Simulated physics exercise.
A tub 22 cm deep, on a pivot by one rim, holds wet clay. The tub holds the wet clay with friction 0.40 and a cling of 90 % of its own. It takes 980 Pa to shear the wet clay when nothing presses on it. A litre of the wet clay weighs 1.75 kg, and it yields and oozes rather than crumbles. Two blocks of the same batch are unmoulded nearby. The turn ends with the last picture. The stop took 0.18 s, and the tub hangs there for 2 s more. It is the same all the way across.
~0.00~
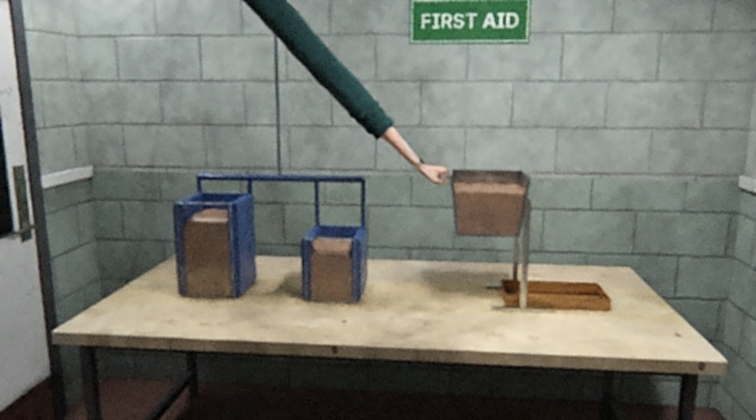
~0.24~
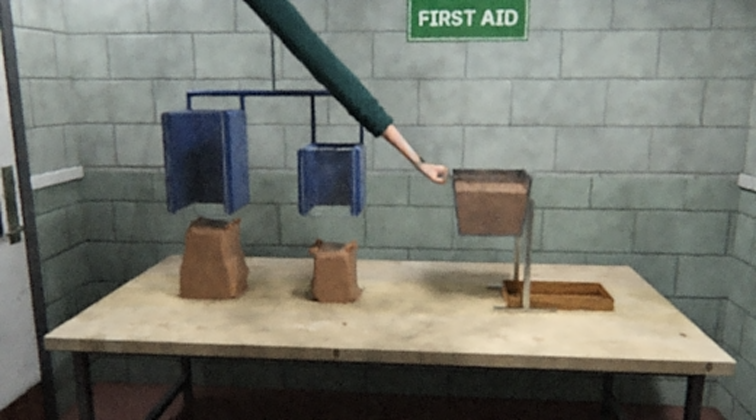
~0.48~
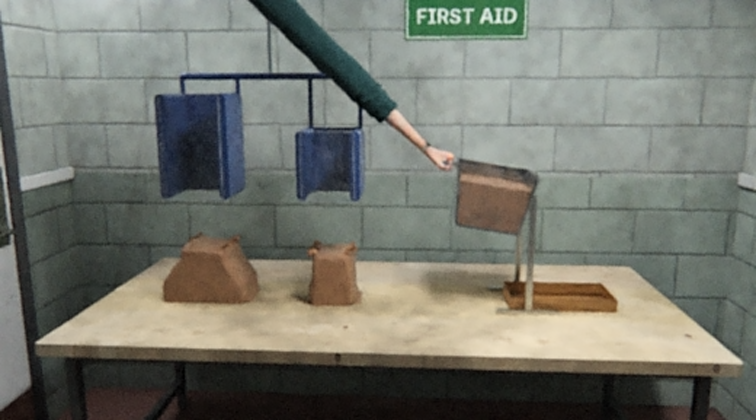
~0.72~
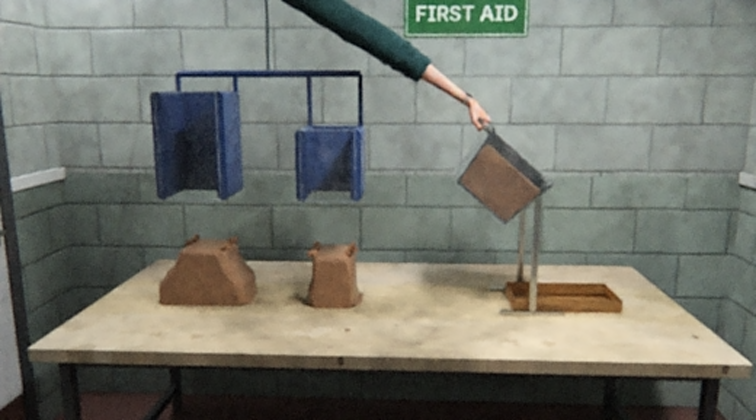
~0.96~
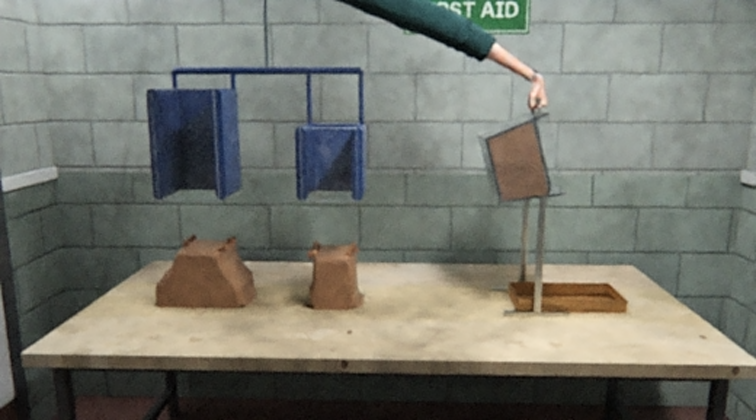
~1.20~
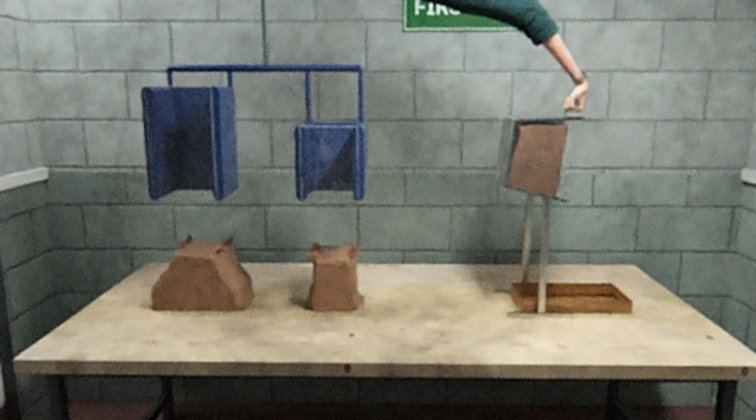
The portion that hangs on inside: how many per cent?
Close to 43 per cent.
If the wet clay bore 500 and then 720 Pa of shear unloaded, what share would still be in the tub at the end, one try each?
In that order: 40 %, 40 %.
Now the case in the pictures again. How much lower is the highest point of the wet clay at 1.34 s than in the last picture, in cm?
Roughly 0 cm.
By 1.34 s, the tub is at 95 degrees and holds 100 %.
By 1.51 s, the tub is at 95 degrees and holds 81 %.
By 1.68 s, the tub is at 95 degrees and holds 54 %.
By 1.85 s, the tub is at 95 degrees and holds 43 %.
By 3.20 s, at the end, the tub is at 95 degrees and holds 43 %.
